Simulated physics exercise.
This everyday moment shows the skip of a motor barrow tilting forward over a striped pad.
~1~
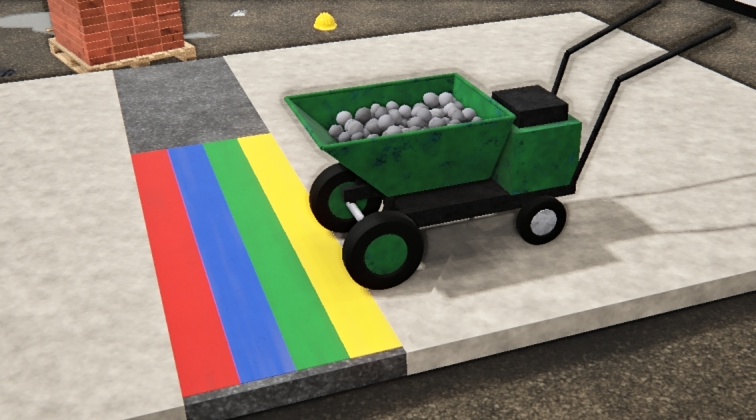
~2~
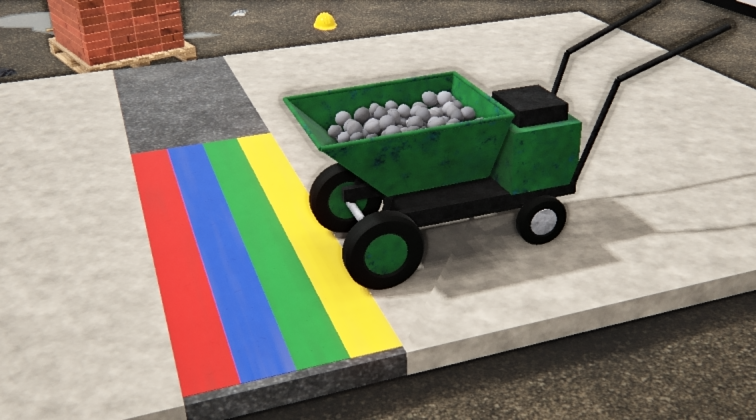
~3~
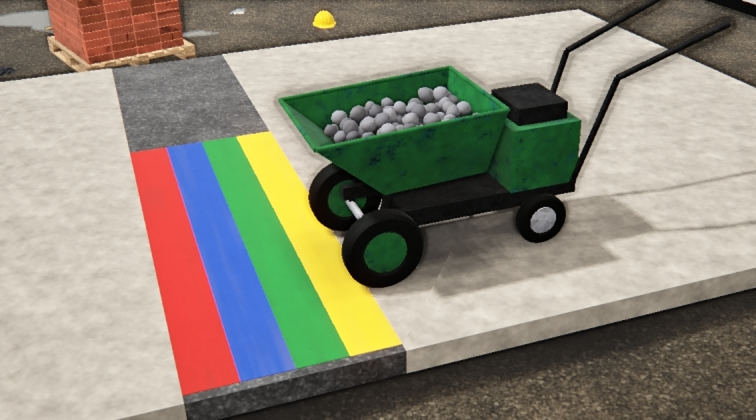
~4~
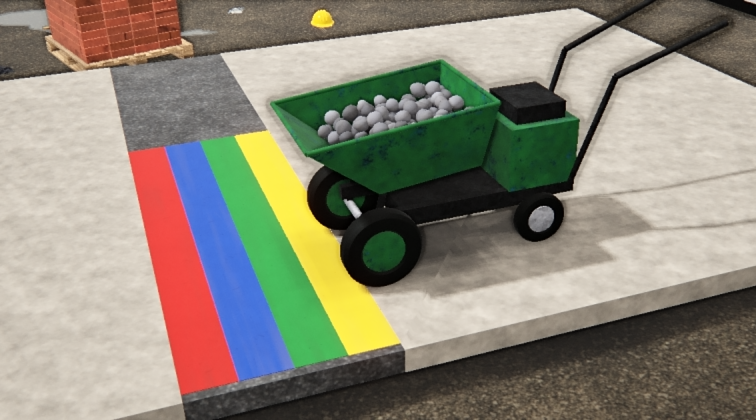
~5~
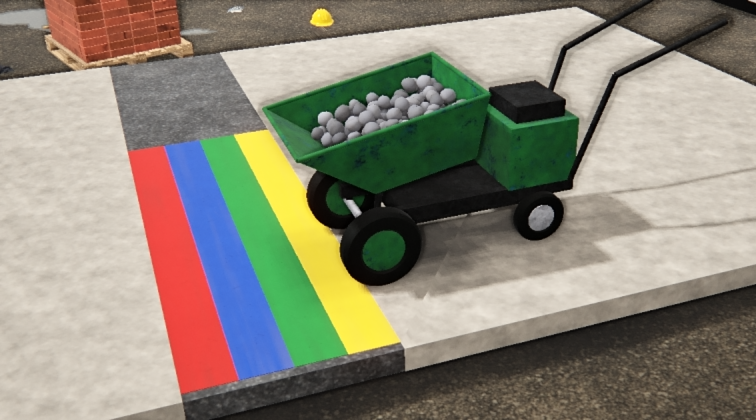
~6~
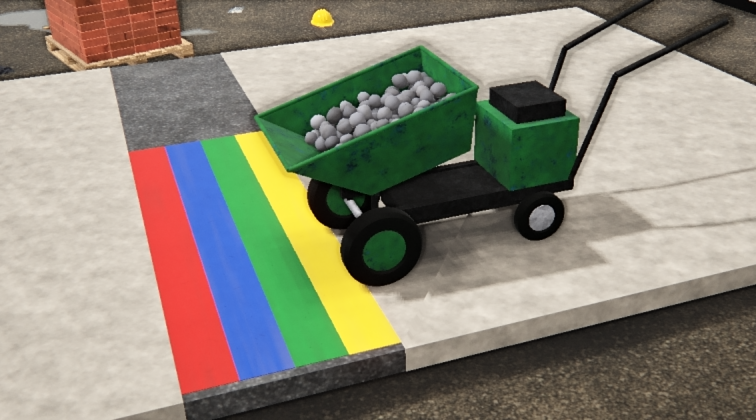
The clip opens on a green motor barrow, its skip level and loaded with round grey cobbles, standing beside a pad striped red, blue, green and yellow. The skip then tilts gradually forward to the left, its lip lowering and its rear rising, until it is clearly tipped with the cobbles still inside.
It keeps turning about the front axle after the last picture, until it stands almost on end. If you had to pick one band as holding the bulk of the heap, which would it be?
I would pick red.
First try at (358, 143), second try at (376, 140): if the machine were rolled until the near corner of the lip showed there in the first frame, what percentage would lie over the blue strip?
You'd get around 40 in a hundred, then 30 in a hundred.
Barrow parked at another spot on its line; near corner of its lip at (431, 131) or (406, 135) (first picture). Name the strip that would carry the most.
So the first one goes to green and the second to the green one.
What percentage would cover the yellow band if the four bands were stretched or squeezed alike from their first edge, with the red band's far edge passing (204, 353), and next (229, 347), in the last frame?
The first painting gives around 0 per cent, the second around 0 per cent.
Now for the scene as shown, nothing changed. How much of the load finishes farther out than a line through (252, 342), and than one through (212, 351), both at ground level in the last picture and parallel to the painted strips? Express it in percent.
Result, first then second: 70 %, 50 %.
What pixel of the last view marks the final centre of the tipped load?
I'd mark it at roughly (179, 285).
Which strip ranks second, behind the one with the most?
Number two is that blue strip.
Just after the last frame, skip tipped steeply; every one in the skip.
A moment on, skip tipped right over; roughly two thirds in the skip; roughly a quarter over the blue strip; roughly a quarter over the red strip; just a few off the paint.
Further on, skip tipped right over; roughly a quarter in the skip; about a tenth over the blue strip; roughly a third over the red strip; roughly a quarter off the paint.
When it is over, skip tipped right over; roughly a quarter in the skip; not one over the yellow strip; not one over the green strip; about a tenth over the blue strip; roughly a third over the red strip; roughly a quarter off the paint.
